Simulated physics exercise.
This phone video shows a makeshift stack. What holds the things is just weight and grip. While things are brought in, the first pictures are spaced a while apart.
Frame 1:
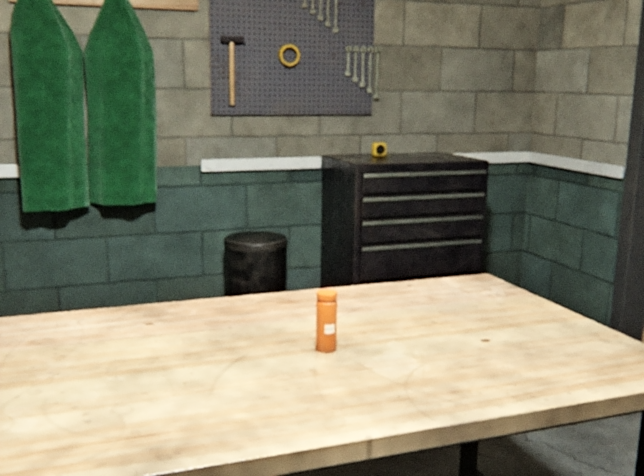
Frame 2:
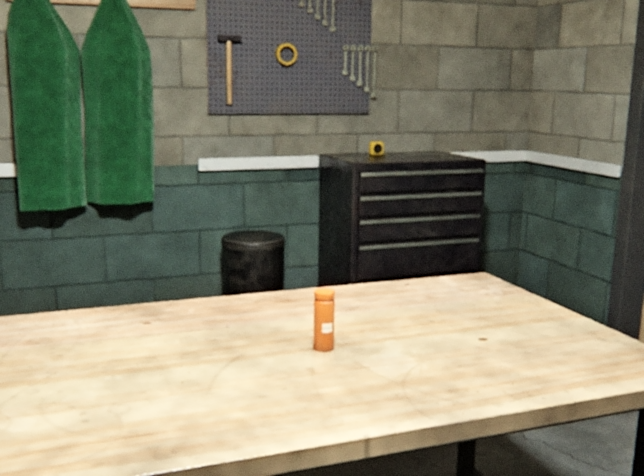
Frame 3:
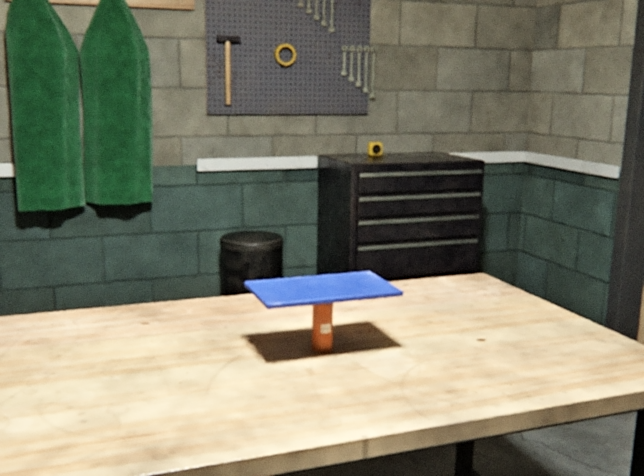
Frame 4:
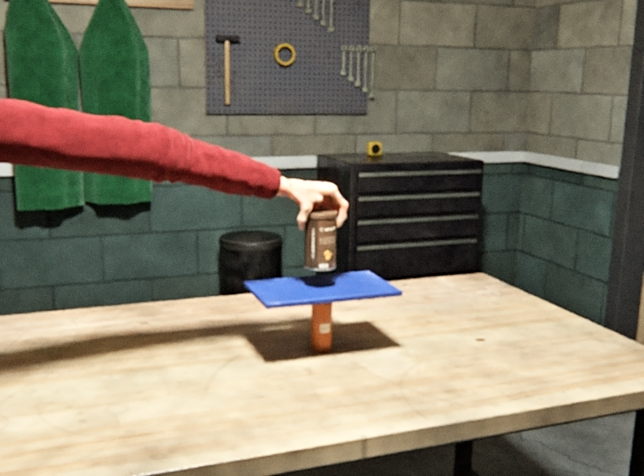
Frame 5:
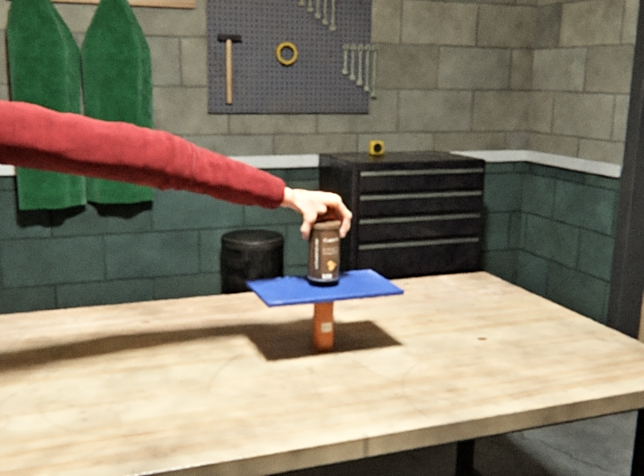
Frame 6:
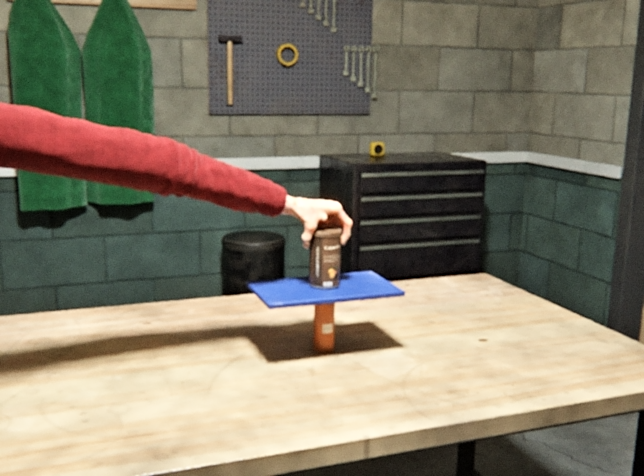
The footage shows an orange shaker standing on a wooden workbench, then a flat blue board resting on top of it. A red-sleeved arm reaches in from the left and lowers a brown tin onto the board, keeping hold of it.
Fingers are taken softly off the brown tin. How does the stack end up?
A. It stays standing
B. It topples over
(A) It stays standing.
Then, 0.20 s on from there, no change.
Then, 0.40 s on from there, brown tin resting near (325, 258).
In the end, all 3 unmoved. At the end, from the last picture's camera, brown tin near (325, 258). The stack stays up.
